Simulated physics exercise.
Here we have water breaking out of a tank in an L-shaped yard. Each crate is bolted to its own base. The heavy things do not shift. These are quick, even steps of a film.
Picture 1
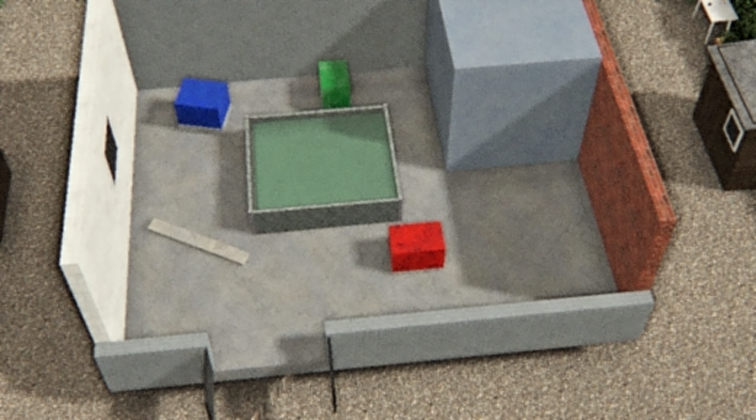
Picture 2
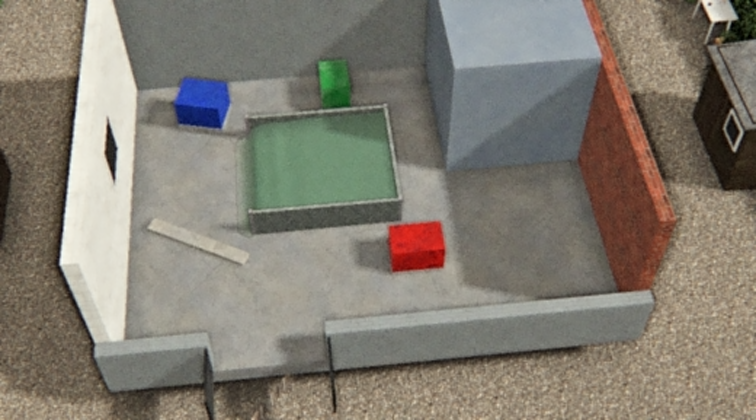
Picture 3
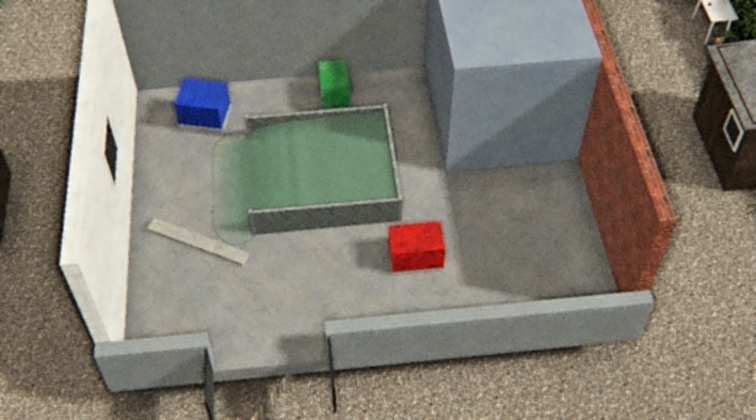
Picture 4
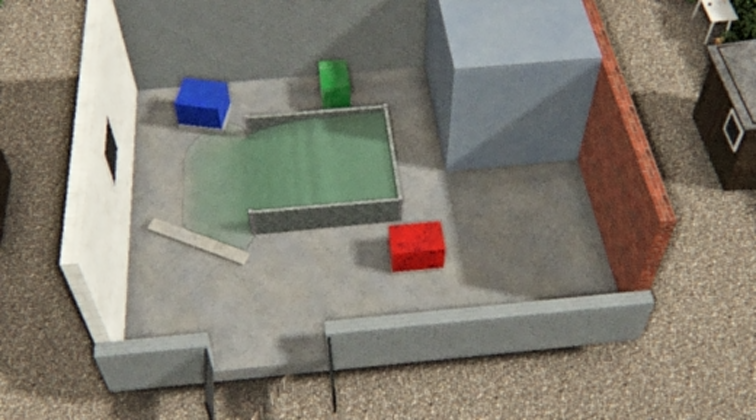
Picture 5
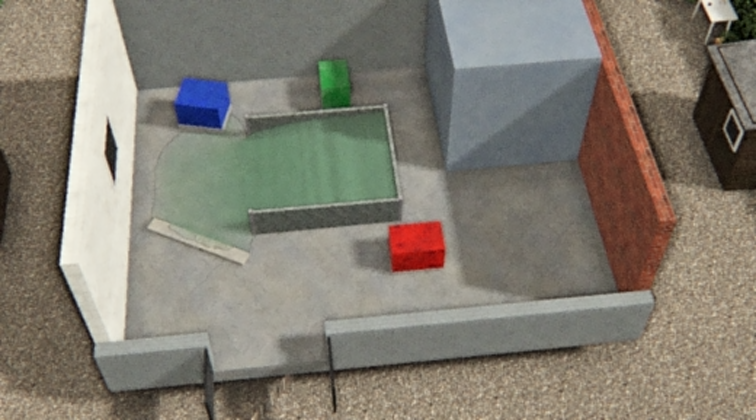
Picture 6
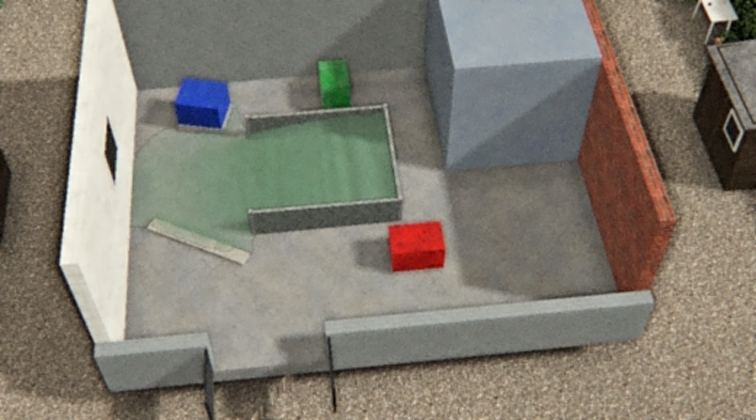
In a walled yard with blue, green and red blocks, greenish water sits in a rectangular tank, then pours out through its open left side and spreads leftward across the floor, past a pale plank, toward the white wall.
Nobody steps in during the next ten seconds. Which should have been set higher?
The red crate gets wet; the green crate gets wet; the blue crate gets wet.
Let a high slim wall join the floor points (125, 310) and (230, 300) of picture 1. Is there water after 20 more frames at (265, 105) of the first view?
Verdict: Flooded.
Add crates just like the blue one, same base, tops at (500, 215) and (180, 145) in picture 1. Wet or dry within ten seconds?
In turn: Escapes it, is soaked.
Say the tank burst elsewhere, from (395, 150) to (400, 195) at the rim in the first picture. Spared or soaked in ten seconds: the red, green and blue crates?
One by one: The red one is soaked, the green one stays dry, the blue one is spared.
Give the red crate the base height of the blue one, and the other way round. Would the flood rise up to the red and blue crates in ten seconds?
Then: The red one keeps dry, the blue one ends up wet.
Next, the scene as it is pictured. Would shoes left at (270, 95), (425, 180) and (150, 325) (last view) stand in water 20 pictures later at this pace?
In that order: Awash, no water, covered.
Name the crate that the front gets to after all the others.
It is the crate marked red.
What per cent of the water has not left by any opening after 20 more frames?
Some 100 per cent.
A moment on, water covers 20 % of the floor; the red crate not reached, the green crate not reached, the blue crate water round its plinth.
Next, water covers 30 % of the floor; the red crate not reached, the green crate not reached, the blue crate water round its plinth.
Then, water covers 40 % of the floor; the red crate not reached, the green crate water round its plinth, the blue crate water round its plinth.
Later, water covers 70 % of the floor; the red crate water round its plinth, the green crate water round its plinth, the blue crate water round its plinth.
In the end, water covers 90 % of the floor; the red crate was topped, the green crate was topped, the blue crate was topped.
